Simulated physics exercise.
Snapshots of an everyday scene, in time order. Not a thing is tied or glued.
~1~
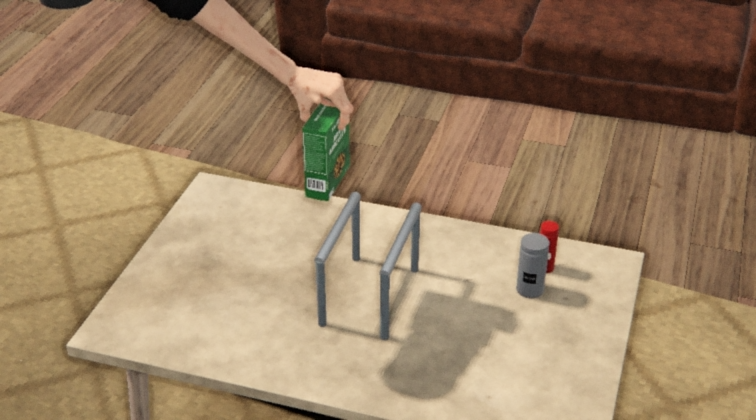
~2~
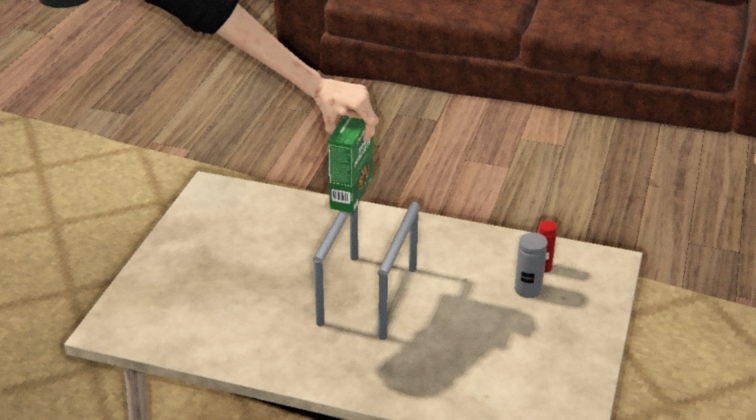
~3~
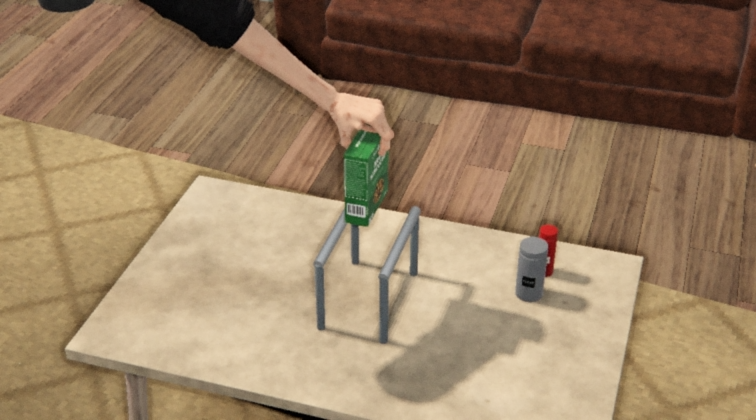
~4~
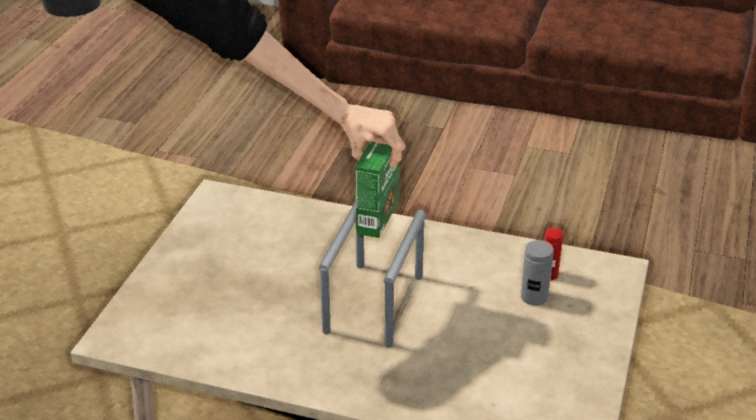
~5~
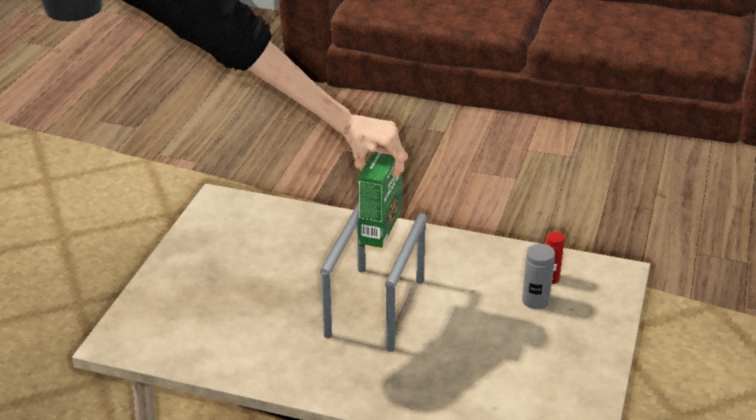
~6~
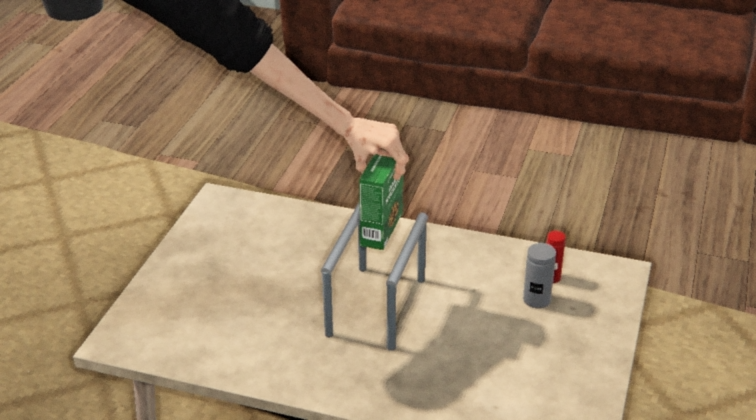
A bare forearm in a dark sleeve reaches in from the upper left, seen from above, over a pale table on a wooden floor with a patterned rug and a brown sofa behind. Its hand grips a green packet near two parallel grey rails, with a grey jar and a red container at right. The hand carries the packet rightward and slightly down, slows, then holds it still above the gap, while the view shifts very slightly.
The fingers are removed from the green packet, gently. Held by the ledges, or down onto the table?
It ends on the table.
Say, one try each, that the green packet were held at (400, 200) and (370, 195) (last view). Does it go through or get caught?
The first attempt makes it through, the second attempt makes it through.
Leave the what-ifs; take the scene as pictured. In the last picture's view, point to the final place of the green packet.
The object ends up somewhere near (382, 279).
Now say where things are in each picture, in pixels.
On its way; green packet (327, 148); grey jar (533, 266), in the first frame.
On its way; green packet (352, 159); grey jar (531, 266), in the second frame.
On its way; green packet (367, 173); grey jar (532, 270), in the third frame.
On its way; green packet (378, 184); grey jar (537, 273), in the fourth frame.
On its way; green packet (381, 195); grey jar (538, 277), in the fifth frame.
Held still over the gap; green packet (382, 197); grey jar (539, 276), in the sixth frame.
Then, 0.32 s after the last picture, green packet slid well along near (382, 280).
Then, 0.66 s after the last picture, green packet slid about its own width near (382, 279).
At rest, moved from the start, green packet; the other 2 in place. Seen from the same camera at the end, green packet near (382, 279). The packet drops through.
